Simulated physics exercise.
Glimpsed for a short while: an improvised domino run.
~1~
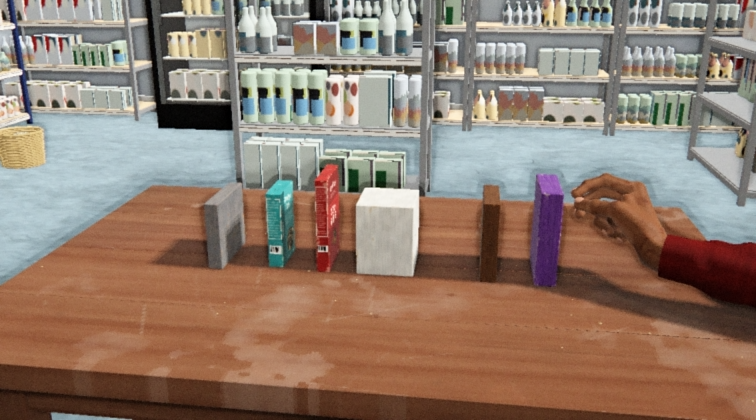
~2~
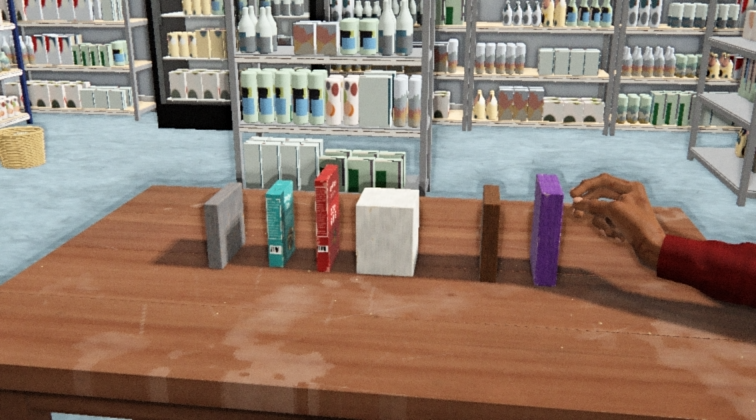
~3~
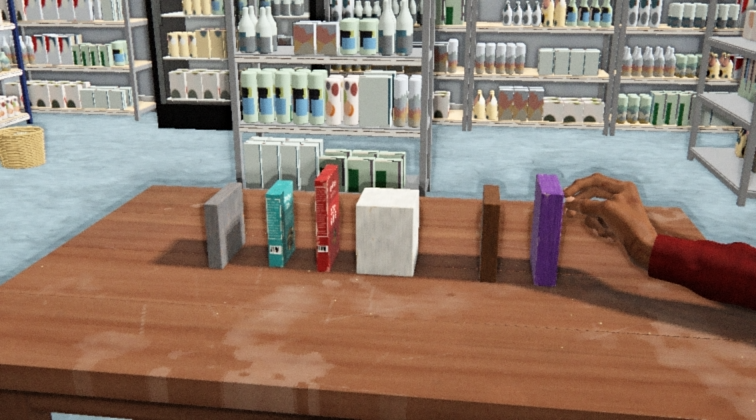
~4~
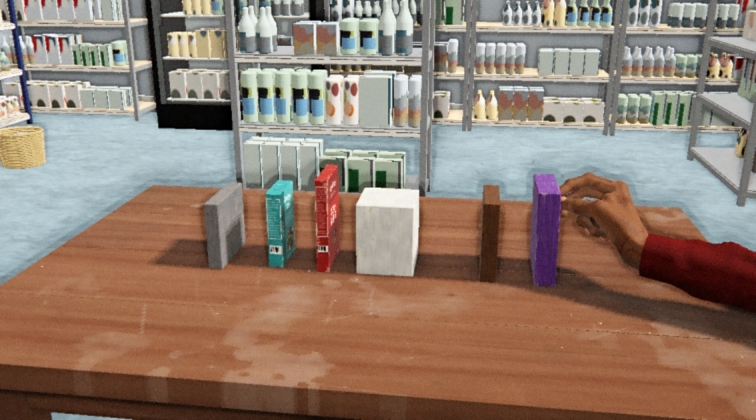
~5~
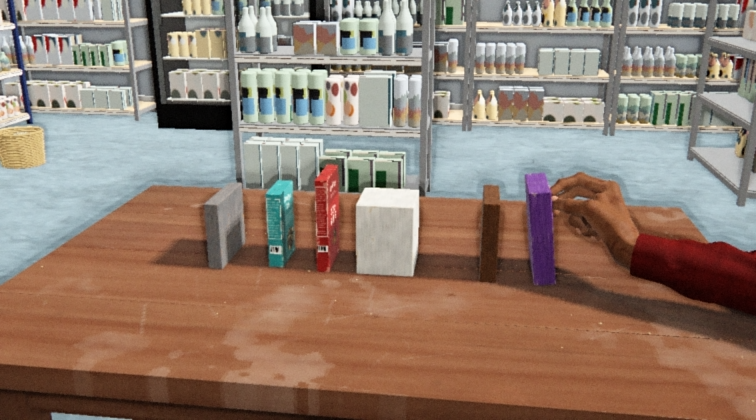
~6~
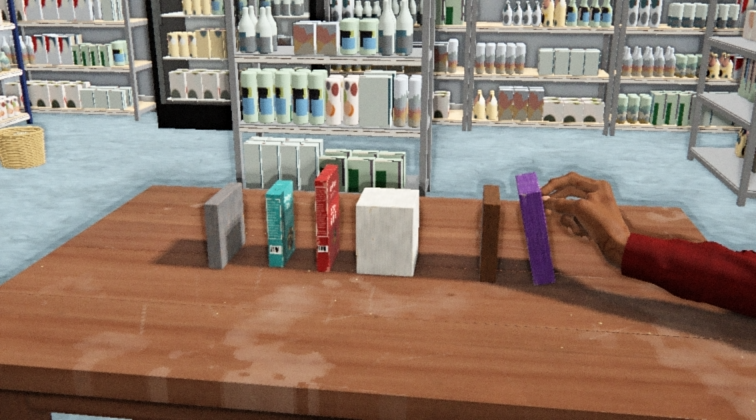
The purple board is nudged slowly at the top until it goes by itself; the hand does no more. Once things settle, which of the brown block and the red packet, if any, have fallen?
The brown block has fallen, the red packet has not fallen.
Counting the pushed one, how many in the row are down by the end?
2.
Then, 0.30 s past the last view, purple board 32° over; brown block rocked 11° from its first pose near (482, 231).
Then, 0.50 s past the last view, purple board 66° over; brown block rocked 62° from its first pose near (449, 244).
Then, 0.70 s past the last view, purple board 78° over; brown block on its side near (442, 261); white block displaced a little.
Finally, down or leaning hard on the table, brown block; the other 3 still in place. Final places as the last picture's camera would see them, brown block near (442, 260), red packet near (328, 218).
